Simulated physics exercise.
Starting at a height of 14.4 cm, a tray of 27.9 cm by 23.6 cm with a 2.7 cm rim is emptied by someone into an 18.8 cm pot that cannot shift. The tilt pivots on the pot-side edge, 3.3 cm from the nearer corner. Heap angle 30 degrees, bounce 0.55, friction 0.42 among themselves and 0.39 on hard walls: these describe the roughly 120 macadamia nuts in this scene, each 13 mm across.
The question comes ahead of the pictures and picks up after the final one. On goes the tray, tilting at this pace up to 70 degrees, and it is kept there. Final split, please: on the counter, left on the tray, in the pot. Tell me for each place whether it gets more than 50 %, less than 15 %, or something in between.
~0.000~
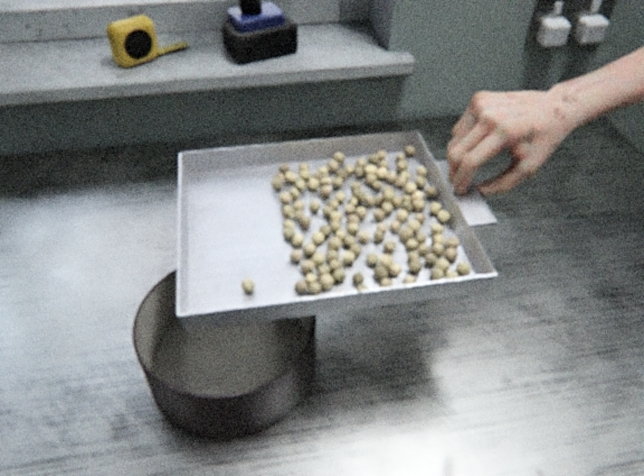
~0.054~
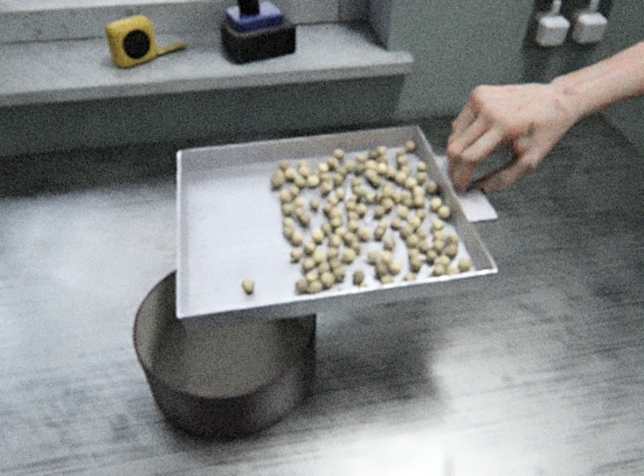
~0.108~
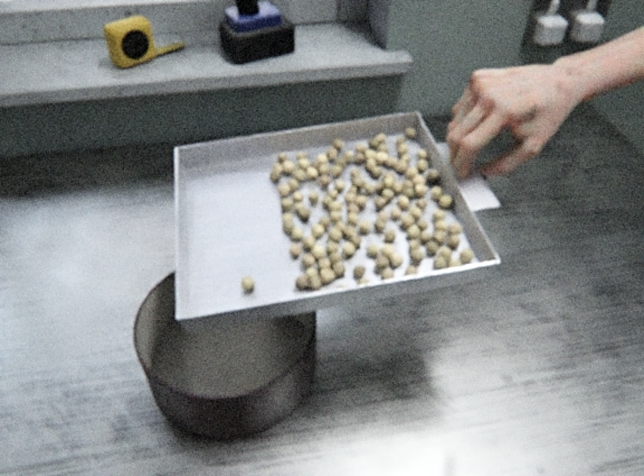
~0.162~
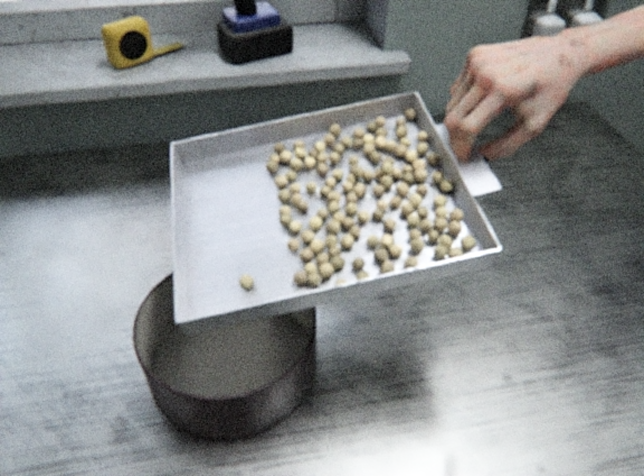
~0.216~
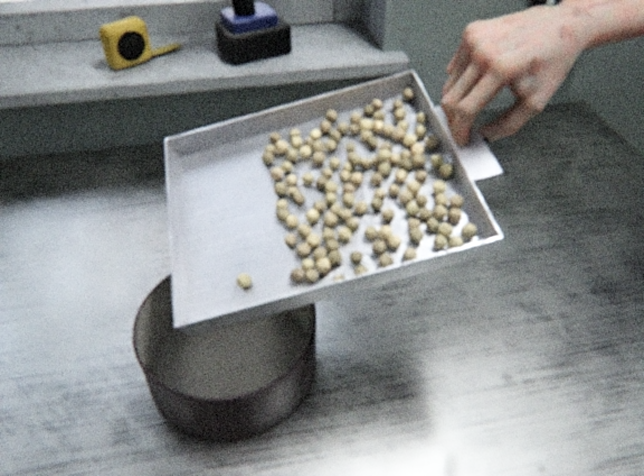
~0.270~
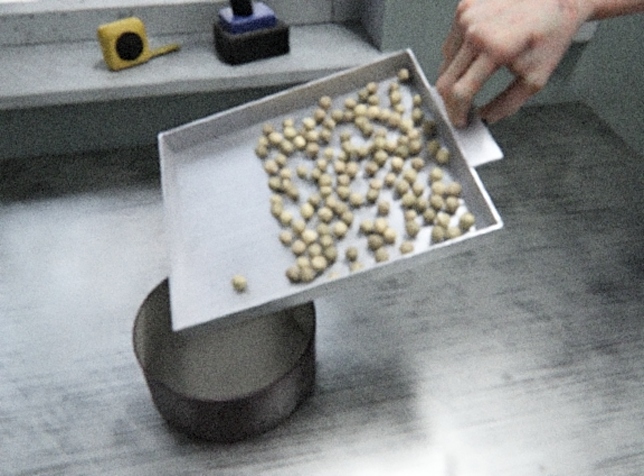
I expect counter: In between, tray: More than 50 %, pot: Less than 15 %.
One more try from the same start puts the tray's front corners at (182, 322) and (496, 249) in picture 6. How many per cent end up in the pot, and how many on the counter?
Pot 0, counter 5.
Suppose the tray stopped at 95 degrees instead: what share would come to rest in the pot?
In that case it comes to about 20 in a hundred.
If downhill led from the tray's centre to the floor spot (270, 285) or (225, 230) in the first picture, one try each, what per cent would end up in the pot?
About 5 and 0 per cent.
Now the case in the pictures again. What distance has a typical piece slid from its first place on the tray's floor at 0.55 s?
It has moved some 10 cm from its start.
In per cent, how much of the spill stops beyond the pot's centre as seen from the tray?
It comes to near 90 percent.
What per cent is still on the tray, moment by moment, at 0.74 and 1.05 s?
In order, 100 and 75.
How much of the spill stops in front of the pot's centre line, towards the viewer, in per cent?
Near 90 in a hundred.
Then, at 0.55 s, tilt 44 degrees; the tray holds 100 %, the pot 0 %.
After 0.74 s, tilt 61 degrees; the tray holds 100 %, the pot 0 %.
After 1.05 s, tilt 70 degrees; the tray holds 75 %, the pot 0 %.
By 2.1 s all is still; counter 25 %, tray 70 %, pot 5 %.
